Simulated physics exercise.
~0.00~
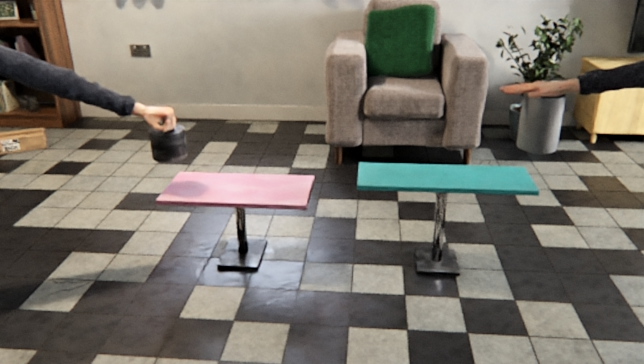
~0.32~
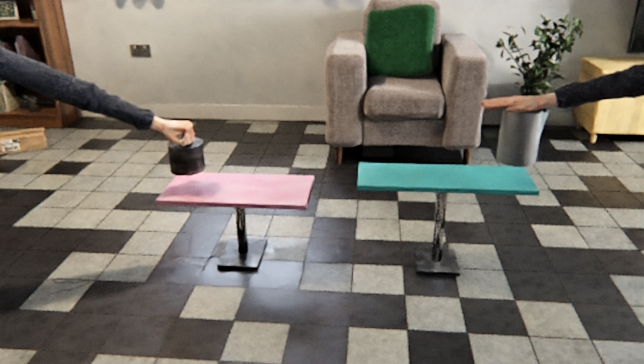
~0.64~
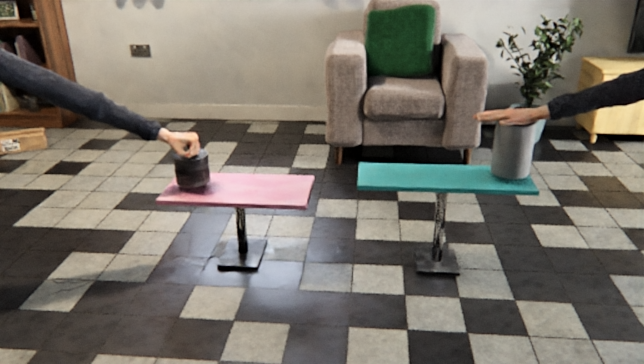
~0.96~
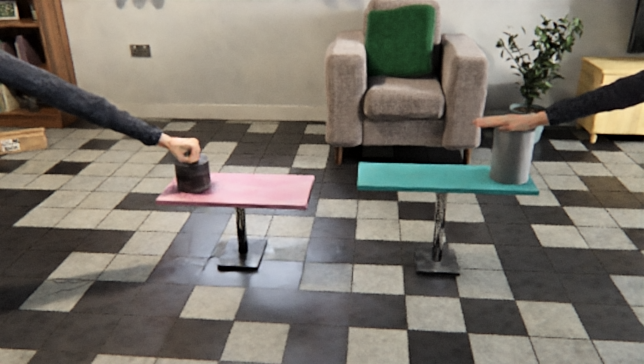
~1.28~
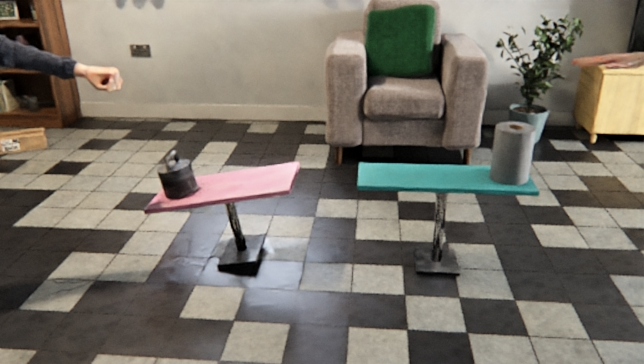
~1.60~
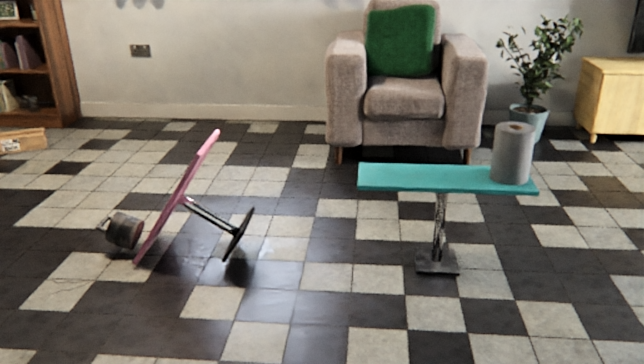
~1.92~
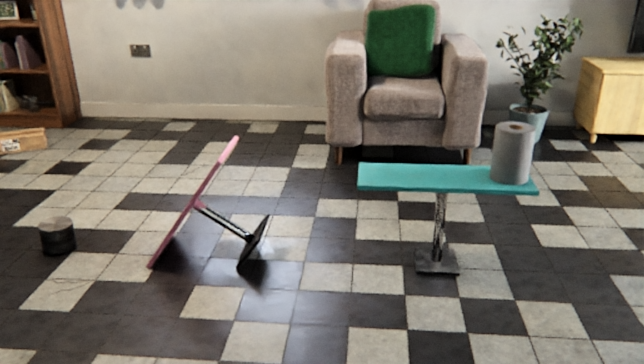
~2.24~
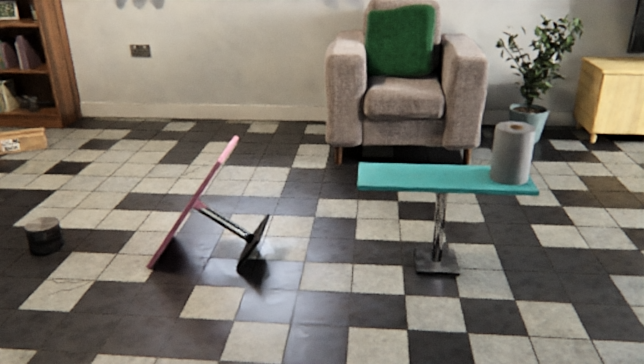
In a tiled living room, two hands set a dark round pot on the left end of a pink side table and a grey roll on a turquoise one, then let go; the pink table toppled, spilling the pot onto the floor, while the turquoise stayed upright.
